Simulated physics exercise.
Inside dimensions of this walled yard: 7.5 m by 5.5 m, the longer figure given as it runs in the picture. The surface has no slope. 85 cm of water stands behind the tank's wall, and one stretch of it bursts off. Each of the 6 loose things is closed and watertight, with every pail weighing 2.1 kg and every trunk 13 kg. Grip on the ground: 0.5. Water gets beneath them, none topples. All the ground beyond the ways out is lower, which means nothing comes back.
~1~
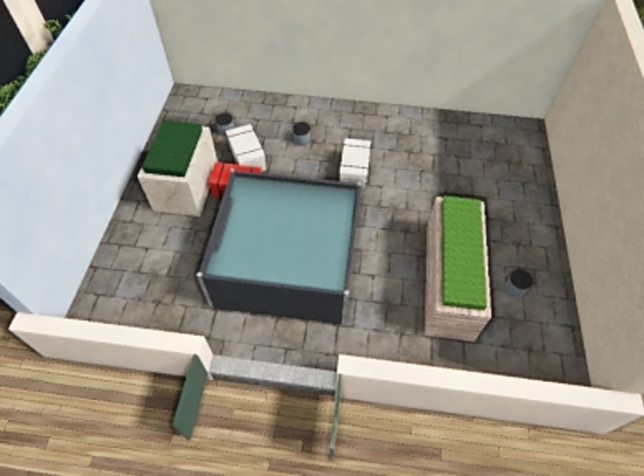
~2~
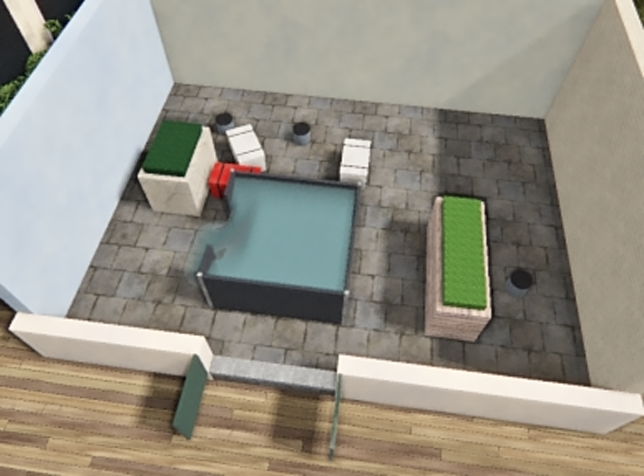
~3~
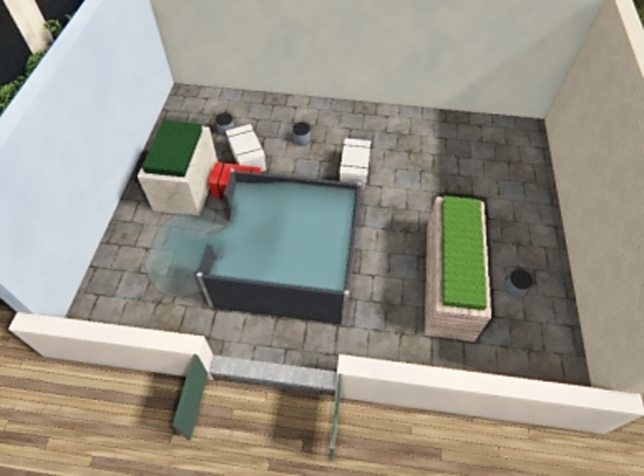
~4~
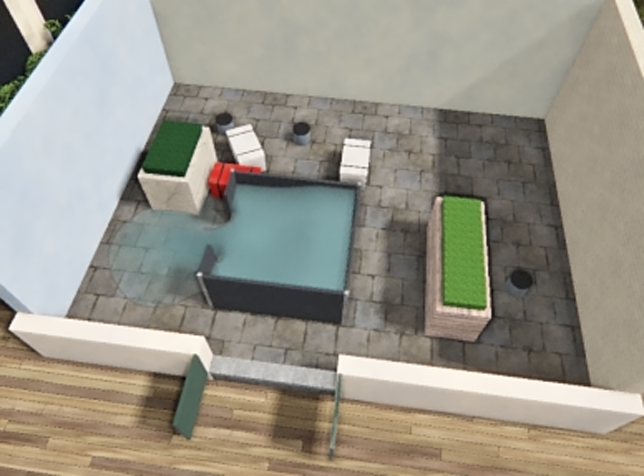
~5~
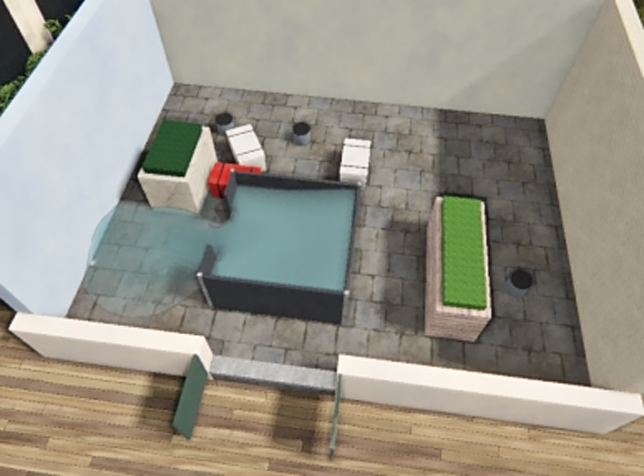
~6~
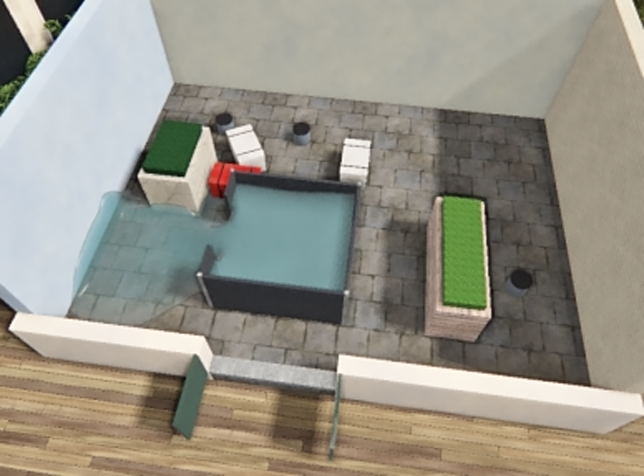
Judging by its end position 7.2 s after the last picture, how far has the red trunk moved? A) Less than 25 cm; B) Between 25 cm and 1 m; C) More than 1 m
Between 25 cm and 1 m (B).
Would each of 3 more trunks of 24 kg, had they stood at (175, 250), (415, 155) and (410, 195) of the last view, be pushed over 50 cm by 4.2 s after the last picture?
Taking them in order: Far enough, not far enough and not far enough.
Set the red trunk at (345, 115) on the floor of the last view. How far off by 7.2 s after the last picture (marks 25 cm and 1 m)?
As it turns out, it is swept away.
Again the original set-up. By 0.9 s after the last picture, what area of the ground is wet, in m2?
The covered patch comes to about 11.0 m2.
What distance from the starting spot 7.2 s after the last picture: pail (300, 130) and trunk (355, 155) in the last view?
Lab note - net shifts in order: 200 cm; 120 cm.
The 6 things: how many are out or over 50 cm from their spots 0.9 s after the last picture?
The number I get is 0.
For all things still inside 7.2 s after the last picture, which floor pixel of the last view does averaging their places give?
I'd put it around (383, 205).
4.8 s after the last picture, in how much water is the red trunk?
Depth: About 4 cm.
Then, 0.9 s after the last picture the red trunk is near (240, 172), 0.1 m from its start, aground; 0 of 6 are out; 0 afloat.
Then, 2.8 s after the last picture the red trunk is near (249, 166), 0.3 m from its start, aground; 0 of 6 are out; 1 afloat.
Then, 4.8 s after the last picture the red trunk is near (251, 166), 0.3 m from its start, aground; 0 of 6 are out; 1 afloat.
Then, 7.2 s after the last picture the red trunk is near (271, 167), 0.6 m from its start, afloat; 0 of 6 are out; 5 afloat.
